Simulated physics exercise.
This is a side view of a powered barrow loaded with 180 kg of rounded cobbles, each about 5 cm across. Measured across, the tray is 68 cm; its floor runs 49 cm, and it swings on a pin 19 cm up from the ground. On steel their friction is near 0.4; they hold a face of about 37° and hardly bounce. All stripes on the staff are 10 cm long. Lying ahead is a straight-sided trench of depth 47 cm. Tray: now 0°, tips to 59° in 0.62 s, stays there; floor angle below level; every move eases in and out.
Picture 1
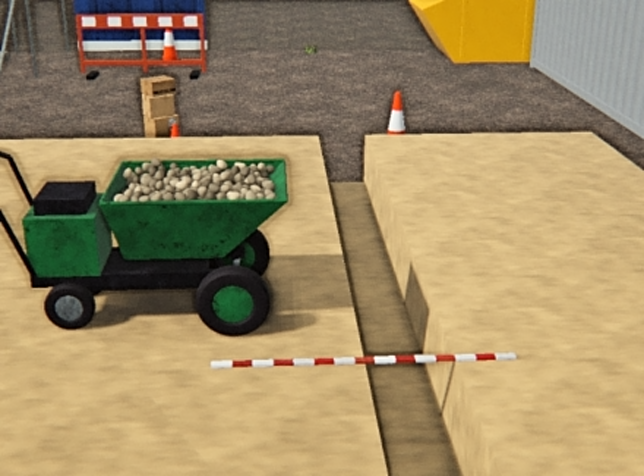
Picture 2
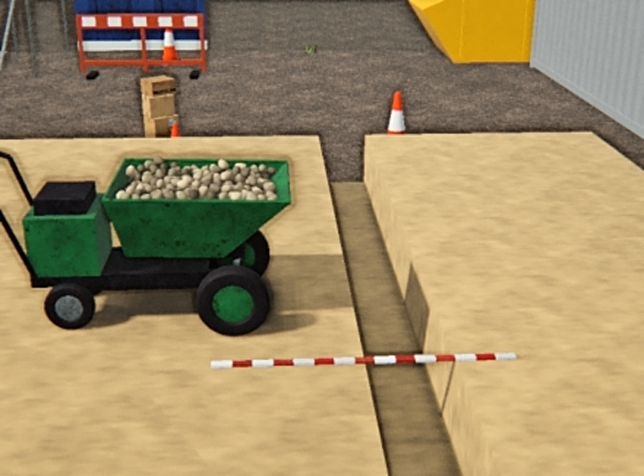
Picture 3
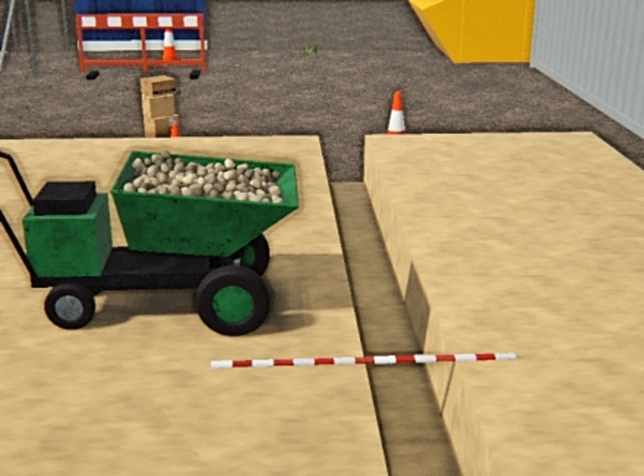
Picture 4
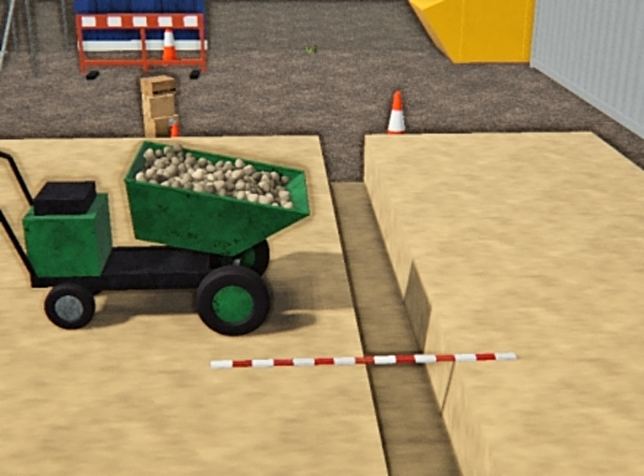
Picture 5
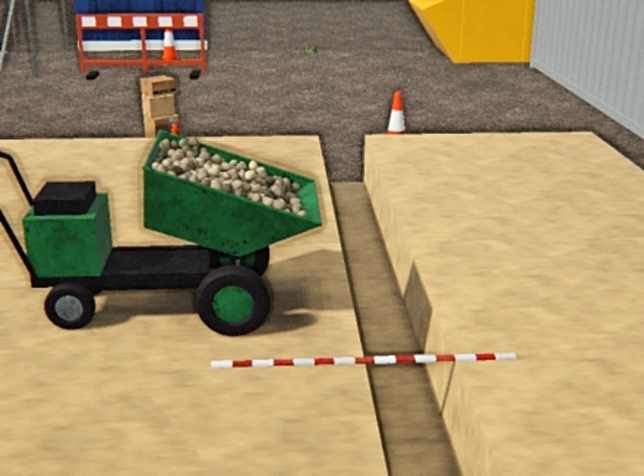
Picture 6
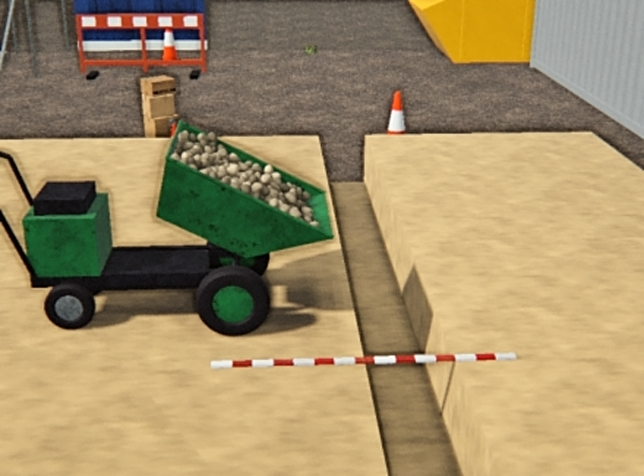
A green powered barrow with black wheels stands on the left of a sandy building site, seen from the side and slightly above, its tray heaped with rounded cobbles. A straight trench lies to its right with a red-and-white striped staff across it, and cones, a barrier and a yellow container behind. The tray tilts steadily forward to the right, its rear rising, while the barrow and camera stay still.
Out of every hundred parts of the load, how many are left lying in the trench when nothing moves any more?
Around 95 in every hundred.
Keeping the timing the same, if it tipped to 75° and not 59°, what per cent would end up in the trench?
I'd guess some 100 in a hundred.
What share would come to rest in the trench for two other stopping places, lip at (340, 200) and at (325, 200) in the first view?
It'd be around 55 per cent and after that around 70 per cent.
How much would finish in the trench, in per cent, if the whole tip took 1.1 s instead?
With that timing, about 100 per cent.
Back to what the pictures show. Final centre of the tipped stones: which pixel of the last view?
The tipped stones centre close to (395, 362).
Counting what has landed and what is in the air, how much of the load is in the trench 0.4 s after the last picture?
By that point it's something like 15 in a hundred.
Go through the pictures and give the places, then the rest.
The first frame shows lip at (287, 201), floor tilted 0°, highest stones at (214, 173).
The second frame shows lip at (290, 202), floor tilted 2°, highest stones at (190, 172).
In the third frame, the tray is at 6°, its lip at (298, 207); the top of the load is at (161, 167).
In the fourth frame, the tray is at 12°, its lip at (310, 214); the top of the load is at (168, 158).
The fifth frame shows lip at (322, 225), floor tilted 20°, highest stones at (181, 151).
In the sixth frame, the tray is at 28°, its lip at (333, 238); the top of the load is at (194, 143).
Then, 0.2 s after the last picture the floor is at 49°, 100 % in the tray; the foremost stones are at (335, 240).
Then, 0.4 s after the last picture the floor is at 59°, 84 % in the tray, 1 % short of the trench, 15 % in the trench; the foremost stones are at (409, 317).
Then, 0.8 s after the last picture the floor is at 59°, 38 % in the tray, 57 % in the trench, 5 % past the trench; the foremost stones are at (507, 307).
Then, 2.7 s after the last picture the floor is at 59°, 0 % in the tray, 95 % in the trench, 5 % past the trench; the foremost stones are at (614, 295).
